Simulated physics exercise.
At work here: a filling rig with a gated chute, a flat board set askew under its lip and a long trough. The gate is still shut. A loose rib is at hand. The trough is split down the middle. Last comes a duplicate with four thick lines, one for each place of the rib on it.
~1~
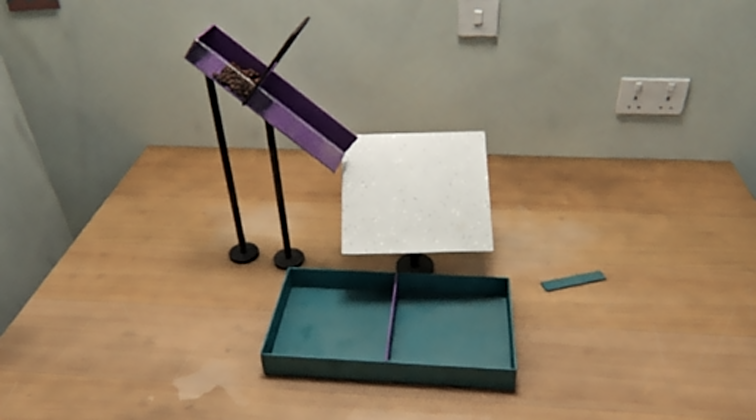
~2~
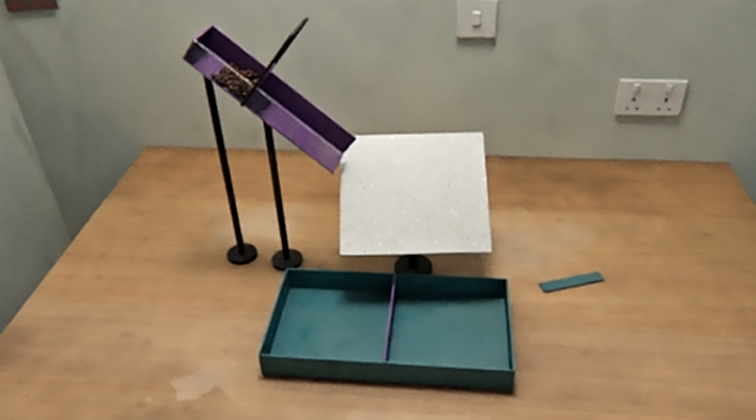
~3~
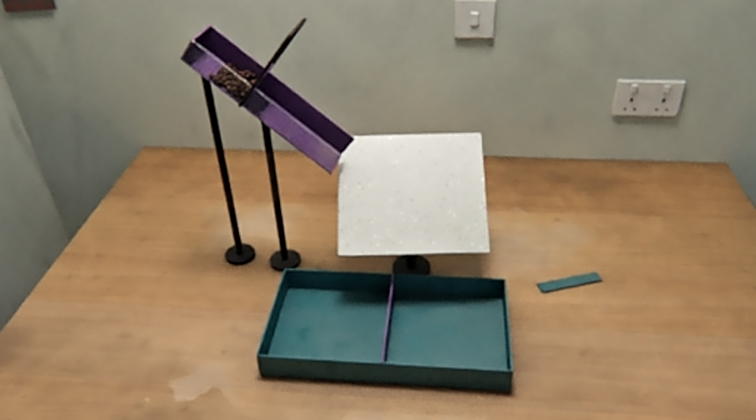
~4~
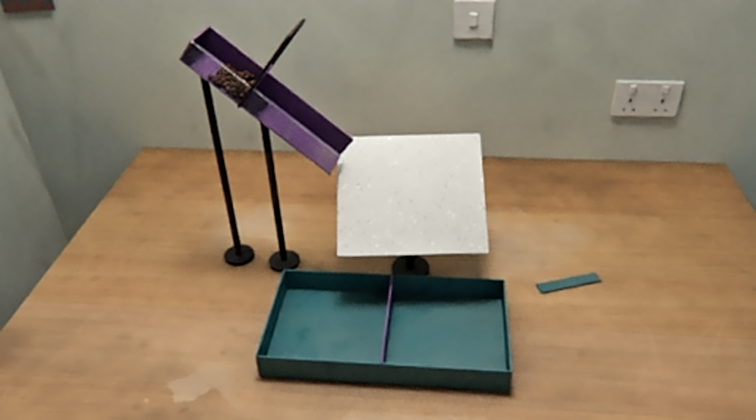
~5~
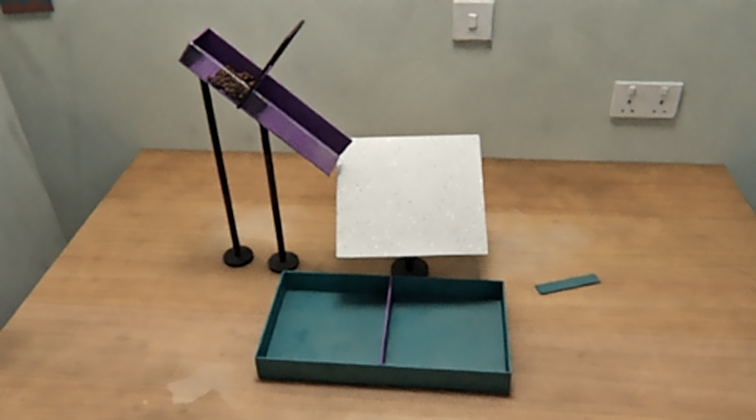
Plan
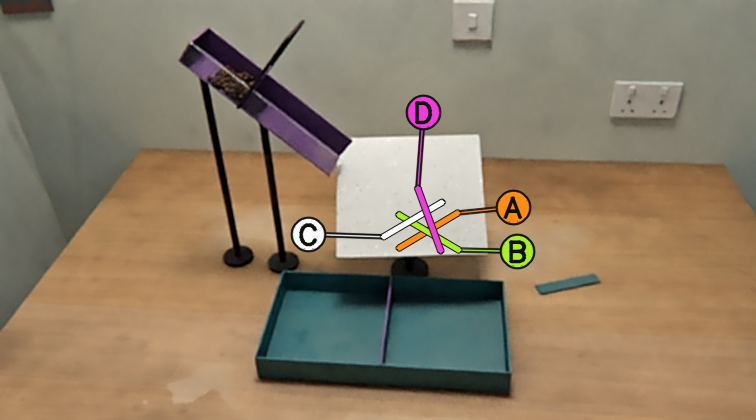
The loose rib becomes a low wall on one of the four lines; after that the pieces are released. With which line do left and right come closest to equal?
Line A.
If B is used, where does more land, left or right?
More lands on the right.
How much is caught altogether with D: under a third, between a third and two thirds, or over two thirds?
Line D gives over two thirds.
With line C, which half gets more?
Left.
On the marked copy, line A from (457, 212) to (399, 248); line B from (398, 214) to (458, 249); line C from (442, 202) to (383, 236); line D from (417, 188) to (440, 250).
If A is chosen, of what is caught, about two thirds in the left half, about a third in the right.
If B is chosen, of what is caught, a small part in the left half, most in the right.
If C is chosen, of what is caught, most in the left half, a small part in the right.
If D is chosen, of what is caught, a small part in the left half, nearly all in the right.
